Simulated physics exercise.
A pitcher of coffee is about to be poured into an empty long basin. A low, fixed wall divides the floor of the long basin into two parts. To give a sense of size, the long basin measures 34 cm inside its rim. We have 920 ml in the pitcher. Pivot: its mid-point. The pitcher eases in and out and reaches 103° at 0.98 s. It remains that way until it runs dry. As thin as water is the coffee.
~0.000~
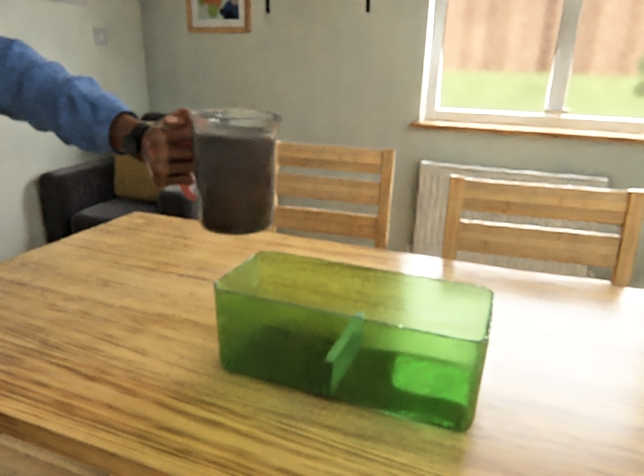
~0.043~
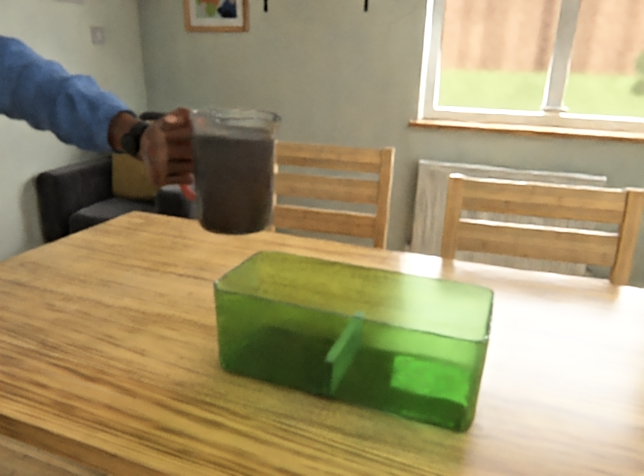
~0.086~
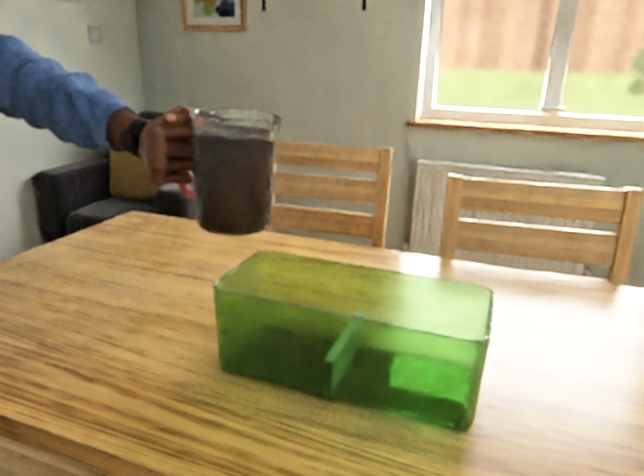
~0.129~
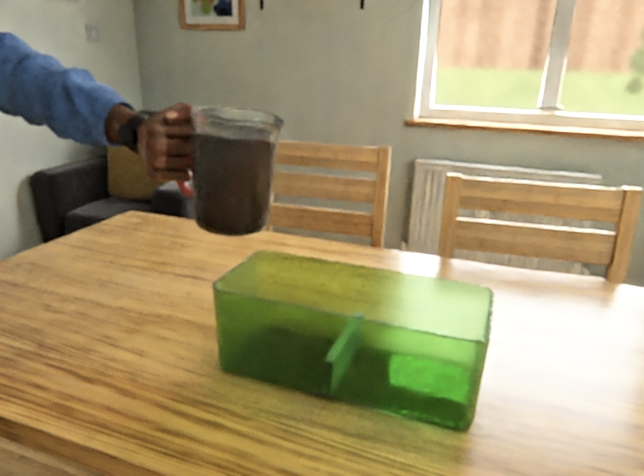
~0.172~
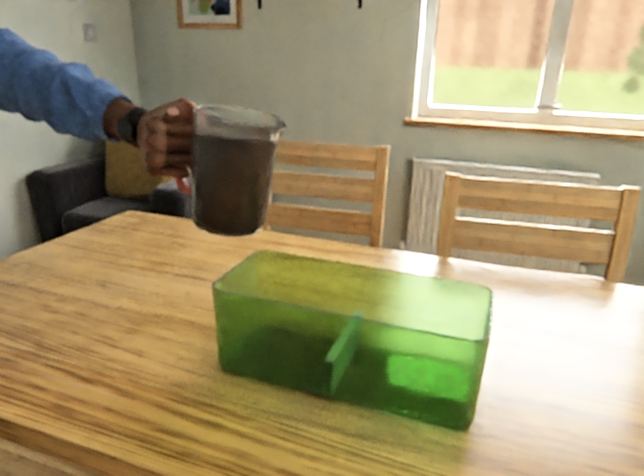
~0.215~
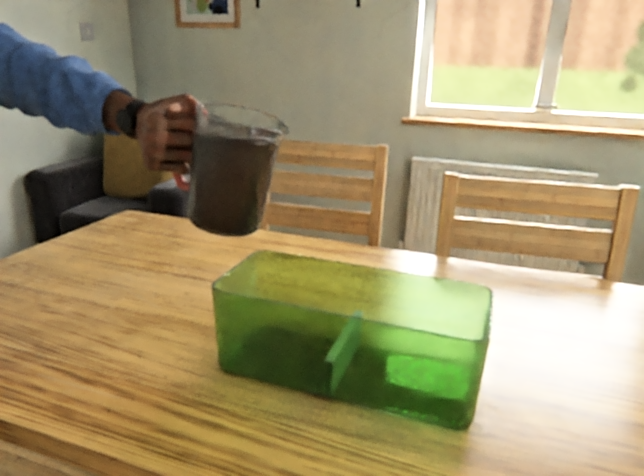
Above a wooden dining table, a hand in a blue sleeve held a glass pitcher of dark coffee near a green, see-through basin with a low divider, then tilted it slightly to the right.
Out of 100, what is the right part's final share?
About 41 out of 100.
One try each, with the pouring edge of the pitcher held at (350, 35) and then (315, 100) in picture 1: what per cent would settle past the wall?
I'd expect close to 90 per cent and then close to 95 per cent.
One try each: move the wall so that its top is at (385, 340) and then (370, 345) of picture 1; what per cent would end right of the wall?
First 5, then 10 per cent.
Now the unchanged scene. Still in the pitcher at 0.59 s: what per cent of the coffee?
Fraction remaining: Approx. 86 per cent.
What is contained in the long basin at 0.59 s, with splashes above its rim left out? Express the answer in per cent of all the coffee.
I reckon close to 2 percent of it.
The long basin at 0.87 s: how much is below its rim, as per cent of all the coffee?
Some 42 percent of the total.
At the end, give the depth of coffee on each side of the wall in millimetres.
Left part about 26 mm deep, right part about 16 mm deep.
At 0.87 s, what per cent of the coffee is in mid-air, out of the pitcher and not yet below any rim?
Close to 20 in every hundred parts.
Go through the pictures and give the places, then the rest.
Tilt 0°; pouring edge (280, 119); surface from (203, 128) to (272, 134); the long basin's rim runs from (238, 268) to (492, 315); the wall's top is at (347, 335), in the first picture.
Tilt 0°; pouring edge (280, 119); surface from (203, 128) to (272, 135), in the second picture.
Tilt 2°; pouring edge (281, 121); surface from (203, 128) to (273, 135), in the third picture.
Tilt 4°; pouring edge (283, 123); surface from (204, 127) to (274, 136), in the fourth picture.
Tilt 8°; pouring edge (285, 127); surface from (204, 128) to (276, 137), in the fifth picture.
Tilt 12°; pouring edge (288, 131); surface from (205, 132) to (278, 137), in the sixth picture.
By 0.59 s the tilt is 68° and 85 per cent is still to pour, 1 is left of the wall and 1 right of it.
By 0.87 s the tilt is 100° and 39 per cent is still to pour, 17 is left of the wall and 25 right of it.
By 1.16 s the tilt is 103° and 6 per cent is still to pour, 48 is left of the wall and 40 right of it.
By 1.48 s the tilt is 103° and 0 per cent is still to pour, 58 is left of the wall and 41 right of it.
At rest 58 per cent lies left of the wall, 41 right of it and 1 outside.
